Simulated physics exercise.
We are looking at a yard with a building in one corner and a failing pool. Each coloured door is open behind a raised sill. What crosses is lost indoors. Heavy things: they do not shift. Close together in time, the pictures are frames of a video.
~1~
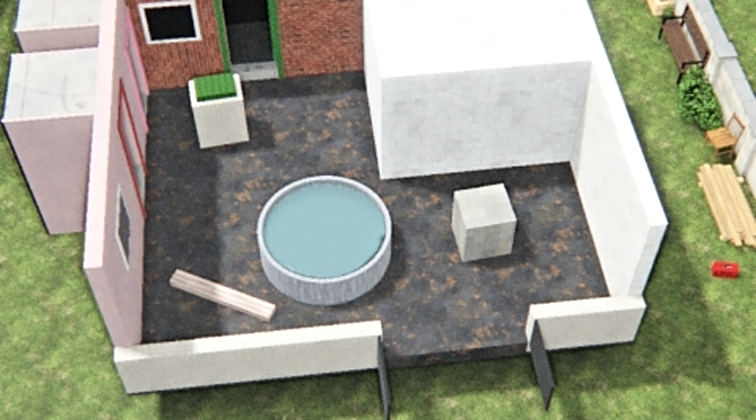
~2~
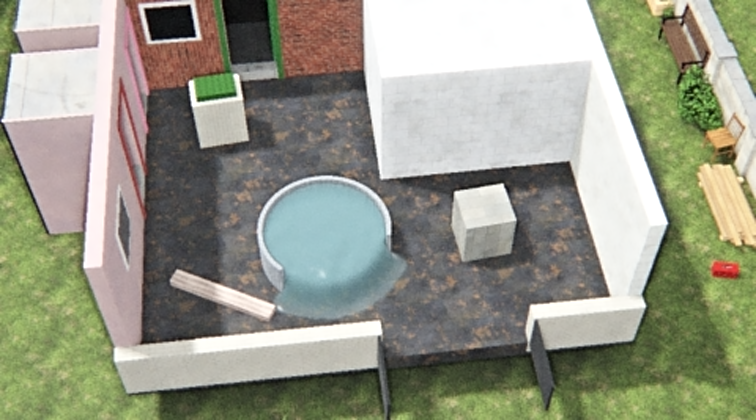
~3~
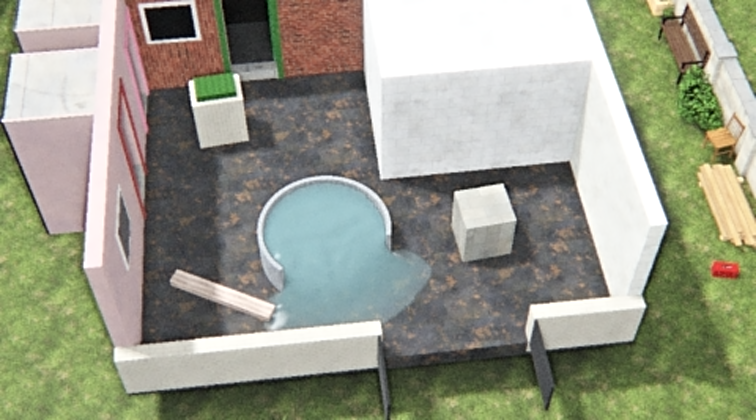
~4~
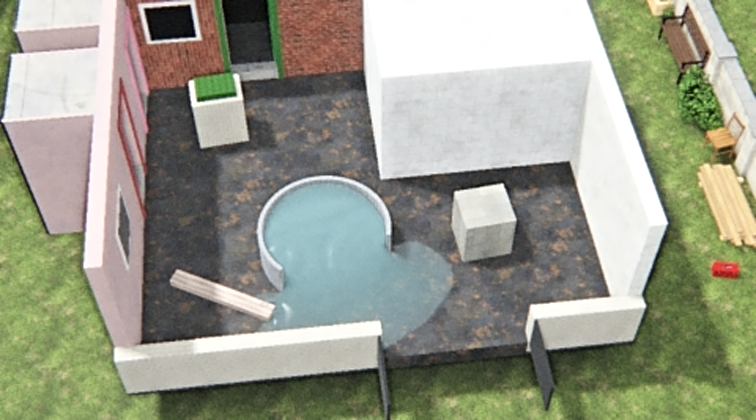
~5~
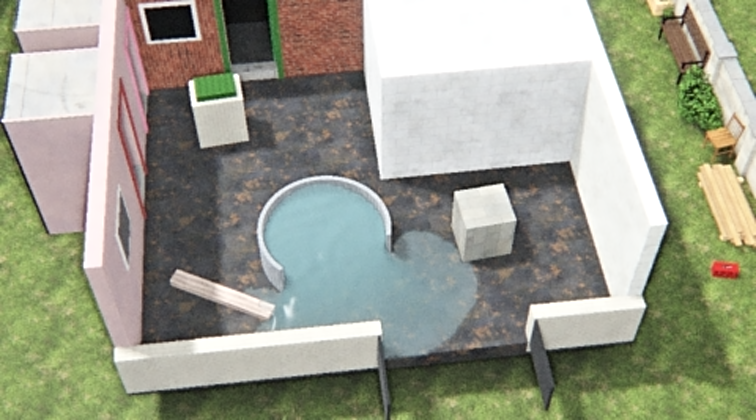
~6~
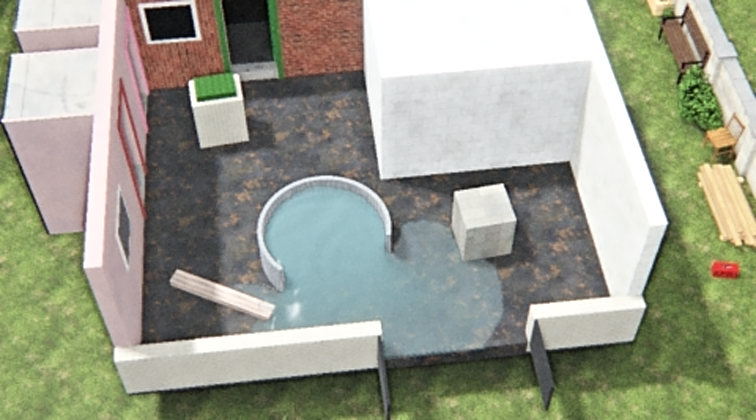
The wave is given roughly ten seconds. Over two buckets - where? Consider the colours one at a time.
Result: I predict the pink door will remain at two buckets or below; I predict the green door will remain at two buckets or below; I predict the red door will remain at two buckets or below.
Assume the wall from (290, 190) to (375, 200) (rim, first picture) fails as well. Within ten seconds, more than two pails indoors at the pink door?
Well, pink door overshoots, as far as I can tell.
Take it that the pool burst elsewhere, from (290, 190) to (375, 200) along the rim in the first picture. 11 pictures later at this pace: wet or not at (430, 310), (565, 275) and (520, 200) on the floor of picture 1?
First unwetted, second unwetted, third soaked.
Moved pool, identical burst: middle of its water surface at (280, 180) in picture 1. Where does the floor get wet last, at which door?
The door you want is the one in green.
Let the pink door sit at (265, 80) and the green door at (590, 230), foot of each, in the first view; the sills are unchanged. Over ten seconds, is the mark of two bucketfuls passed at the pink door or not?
Note - pink one: Short of the mark.
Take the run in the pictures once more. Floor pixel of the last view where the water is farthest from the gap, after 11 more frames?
Close to (615, 320), I think.
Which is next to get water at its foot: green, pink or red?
Soonest: The red one.
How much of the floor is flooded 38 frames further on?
The answer is around 65 per cent.
A moment on, water covers 25 % of the floor; the pink door not reached, the green door not reached, the red door not reached.
Next, water covers 30 % of the floor; the pink door not reached, the green door not reached, the red door not reached.
Then, water covers 45 % of the floor; the pink door not reached, the green door not reached, the red door wet at the sill, nothing in.
Later, water covers 65 % of the floor; the pink door wet at the sill, nothing in, the green door not reached, the red door wet at the sill, nothing in.
In the end, water covers 95 % of the floor; the pink door under two buckets in, the green door wet at the sill, nothing in, the red door wet at the sill, nothing in.
